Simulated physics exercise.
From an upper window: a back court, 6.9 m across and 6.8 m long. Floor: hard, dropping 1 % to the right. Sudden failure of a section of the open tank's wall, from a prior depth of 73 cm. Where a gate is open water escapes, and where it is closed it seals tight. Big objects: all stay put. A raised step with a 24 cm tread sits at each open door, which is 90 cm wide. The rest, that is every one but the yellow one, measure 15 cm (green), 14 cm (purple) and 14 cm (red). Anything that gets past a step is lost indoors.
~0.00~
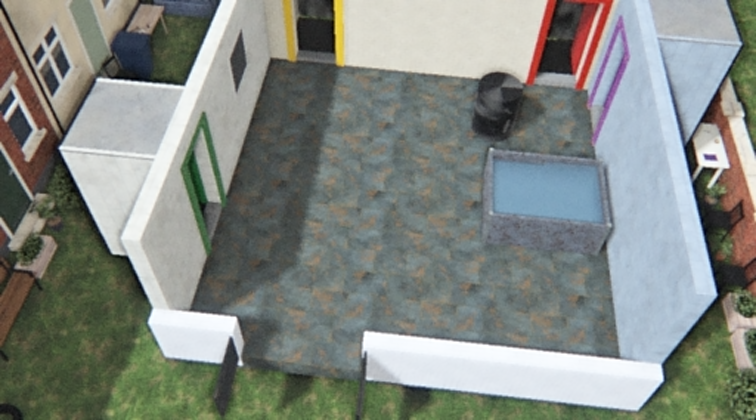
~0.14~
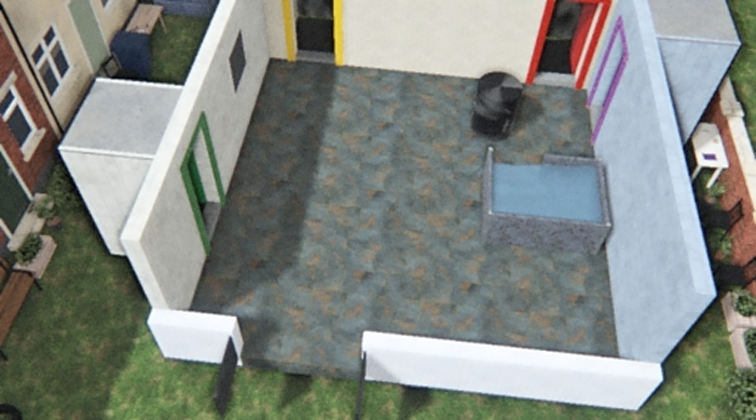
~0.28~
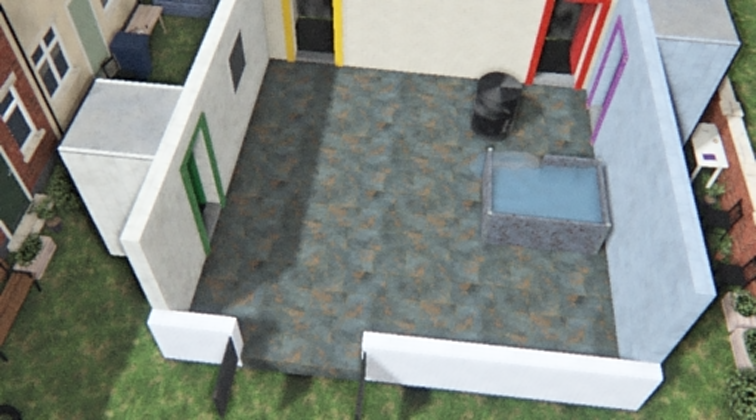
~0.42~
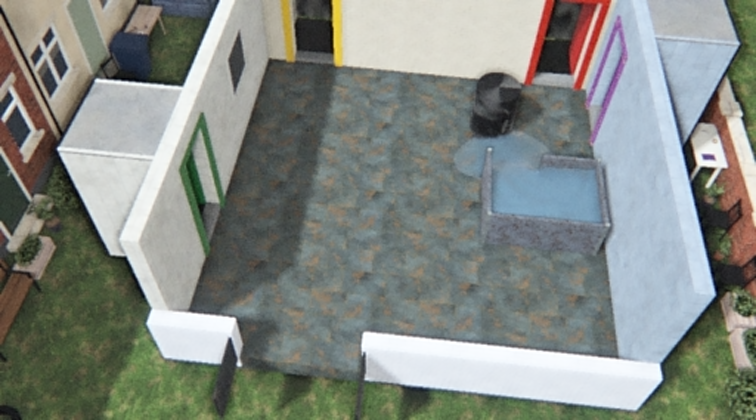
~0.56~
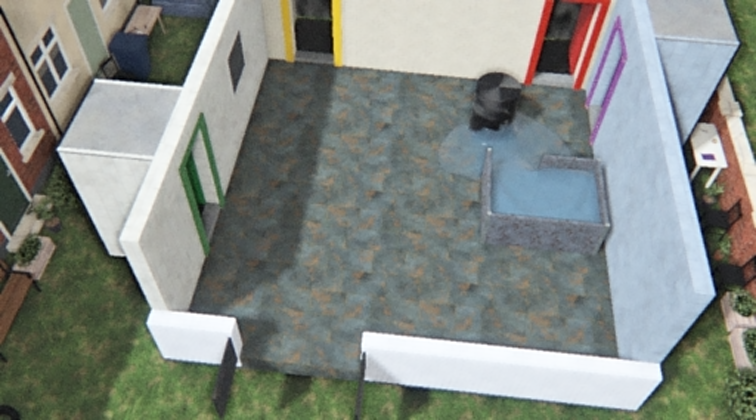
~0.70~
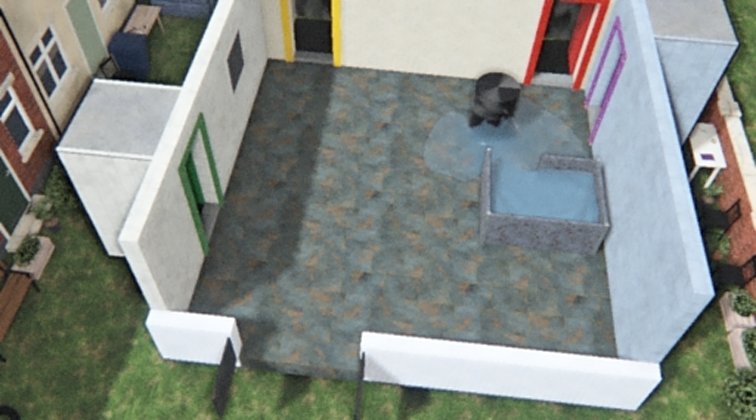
Water pouring from a gap in the far wall of an open tank, spreading across the patterned paving around a black bin.
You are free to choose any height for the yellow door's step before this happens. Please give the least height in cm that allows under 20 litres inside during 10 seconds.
It would have to be roughly 6.5 cm high.
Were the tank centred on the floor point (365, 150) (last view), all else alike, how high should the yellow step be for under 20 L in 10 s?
About 29 cm.
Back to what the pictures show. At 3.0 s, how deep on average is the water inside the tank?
Around 25 cm deep on average.
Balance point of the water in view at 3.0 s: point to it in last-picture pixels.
I'd say around (486, 151).
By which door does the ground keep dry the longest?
Door: Green.
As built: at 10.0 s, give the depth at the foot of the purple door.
You'd measure close to 7.5 cm there.
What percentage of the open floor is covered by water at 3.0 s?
Some 40 in a hundred.
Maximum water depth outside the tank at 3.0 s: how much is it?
I'd estimate roughly 26 cm.
After 1.4 s water covers 20 % of the floor, deepest (45 cm) near (500, 145); it has not reached the yellow door.
After 3.0 s water covers 40 % of the floor, deepest (26 cm) near (583, 93); 8 cm at the yellow door, 0 litres in over its 9 cm step.
After 10.0 s water covers 80 % of the floor, deepest (8 cm) near (587, 122); 5 cm at the yellow door, 4 litres in over its 9 cm step.
At the yellow door as built, the water arrived by 2.2 s and peaked near 11 cm at 5.2 s.
Run again over the same 10 s with other heights there, 25 litres in over 6 cm, 10 litres over 7.5 cm. The limit of 20 litres is kept from about 6.5 cm up.
